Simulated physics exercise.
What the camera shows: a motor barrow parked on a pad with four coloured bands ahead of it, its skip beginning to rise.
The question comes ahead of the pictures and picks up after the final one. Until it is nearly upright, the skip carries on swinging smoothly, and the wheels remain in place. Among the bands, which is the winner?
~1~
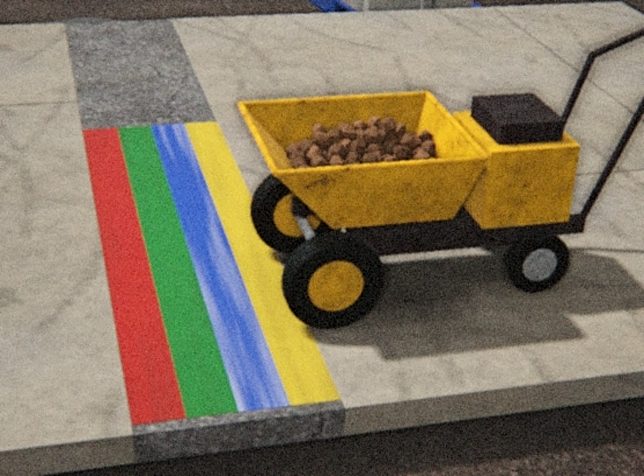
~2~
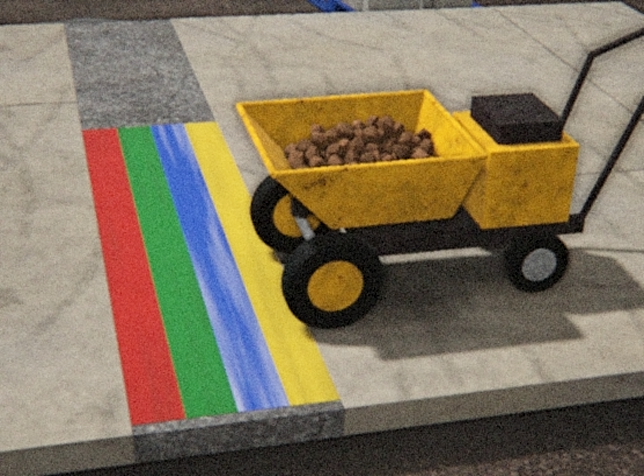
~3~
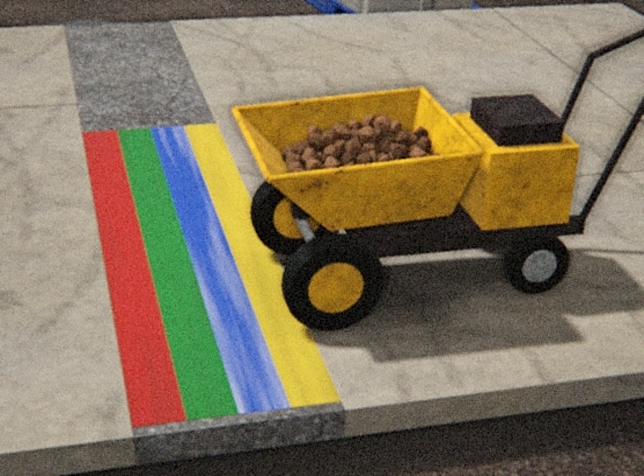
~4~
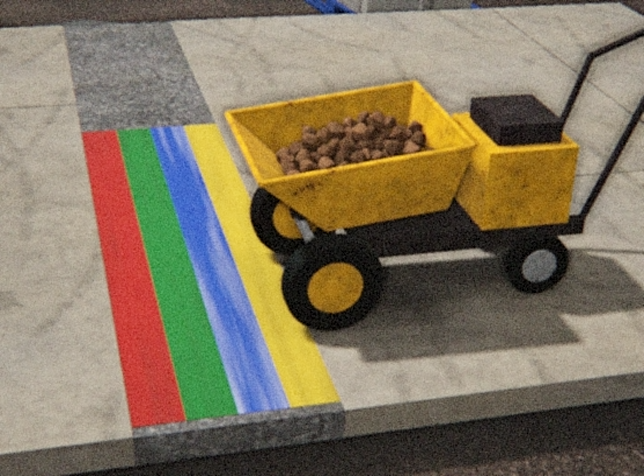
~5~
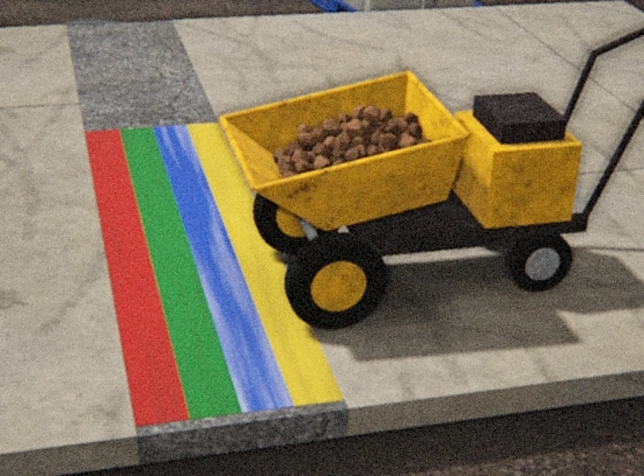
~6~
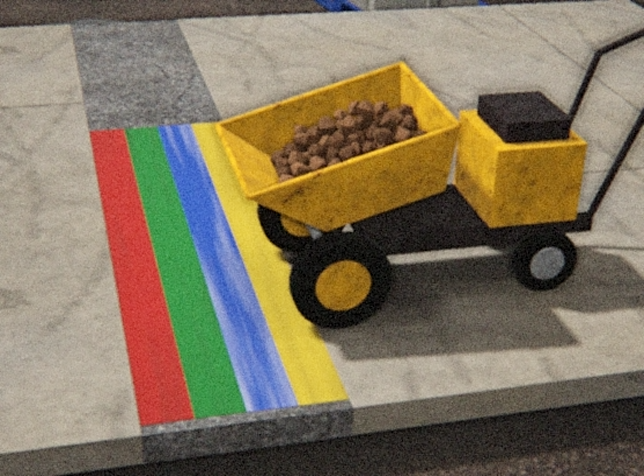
That would be the red band.
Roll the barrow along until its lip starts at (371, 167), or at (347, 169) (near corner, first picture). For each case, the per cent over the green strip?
That comes to some 20 in a hundred for the first try and some 30 in a hundred for the second.
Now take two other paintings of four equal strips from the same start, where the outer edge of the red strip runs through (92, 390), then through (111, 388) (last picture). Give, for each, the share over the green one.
In order, 30 % and 20 %.
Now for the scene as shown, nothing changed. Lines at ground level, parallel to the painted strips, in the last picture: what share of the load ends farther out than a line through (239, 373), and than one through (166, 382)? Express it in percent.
Estimate: 70 % and 50 %, respectively.
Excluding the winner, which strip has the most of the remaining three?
The second place goes to the green strip.
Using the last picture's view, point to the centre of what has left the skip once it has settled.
(134, 299).
Soon, skip tipped steeply; all in the skip.
A while on, skip tipped right over; about half in the skip; a small part over the green strip; about a third over the red strip; a stray few off the paint.
Towards the end, skip tipped right over; about a quarter in the skip; a small part over the green strip; about a third over the red strip; about a quarter off the paint.
Finally, skip tipped right over; about a quarter in the skip; none over the yellow strip; none over the blue strip; a small part over the green strip; about a third over the red strip; about a quarter off the paint.
